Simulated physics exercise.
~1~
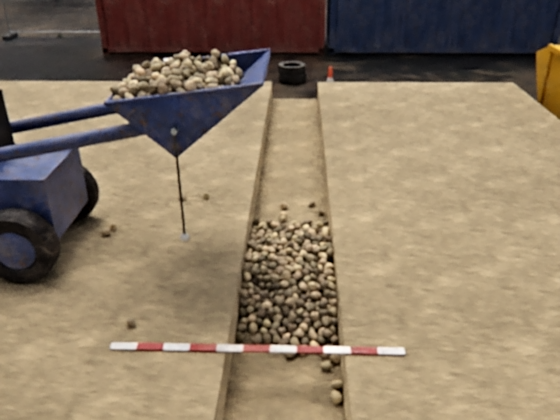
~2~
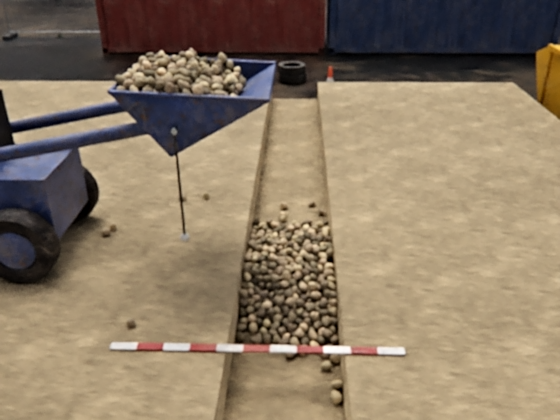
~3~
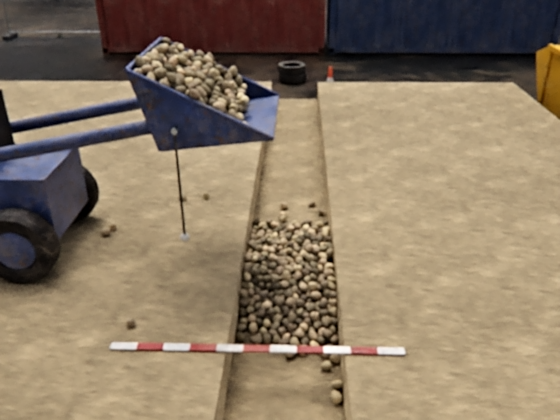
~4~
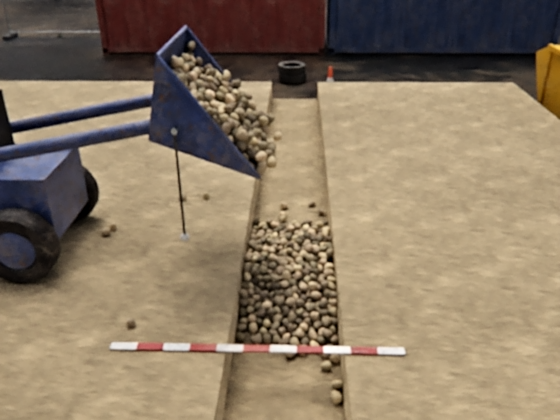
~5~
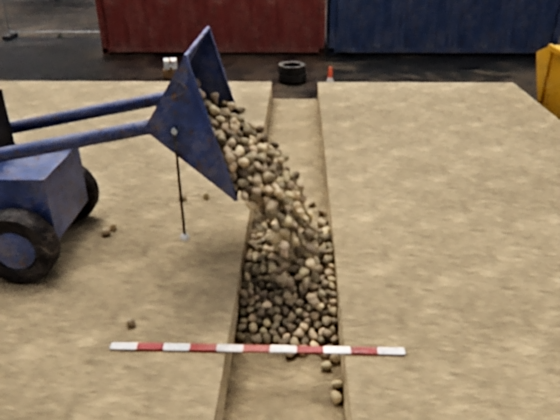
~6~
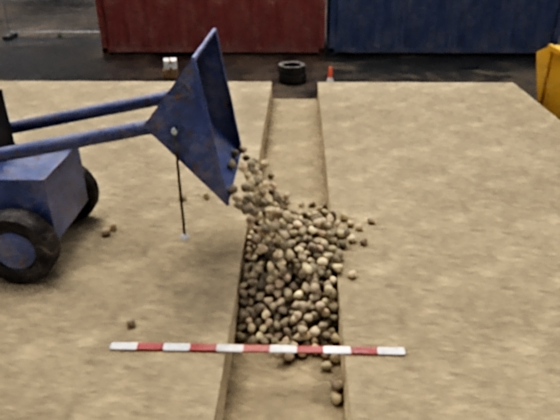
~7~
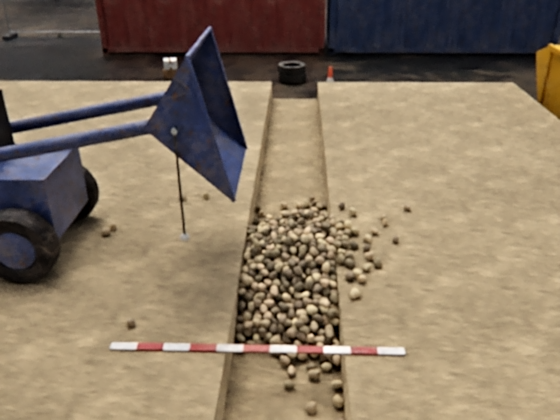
A blue loader stands at the left of a sandy yard, seen from its side and slightly above, its raised bucket heaped with pale, rounded stones. A trench partly filled with similar stones runs away from the viewer, crossed by a red and white striped staff, with red and blue containers behind. The bucket tips forward to the right, slowly at first, then steeply, and the stones slide over its lip and pour into the trench. Emptied, it stays tilted down. The pile in the trench ends higher and fuller, with a few stones scattered on the ground beyond its right edge.
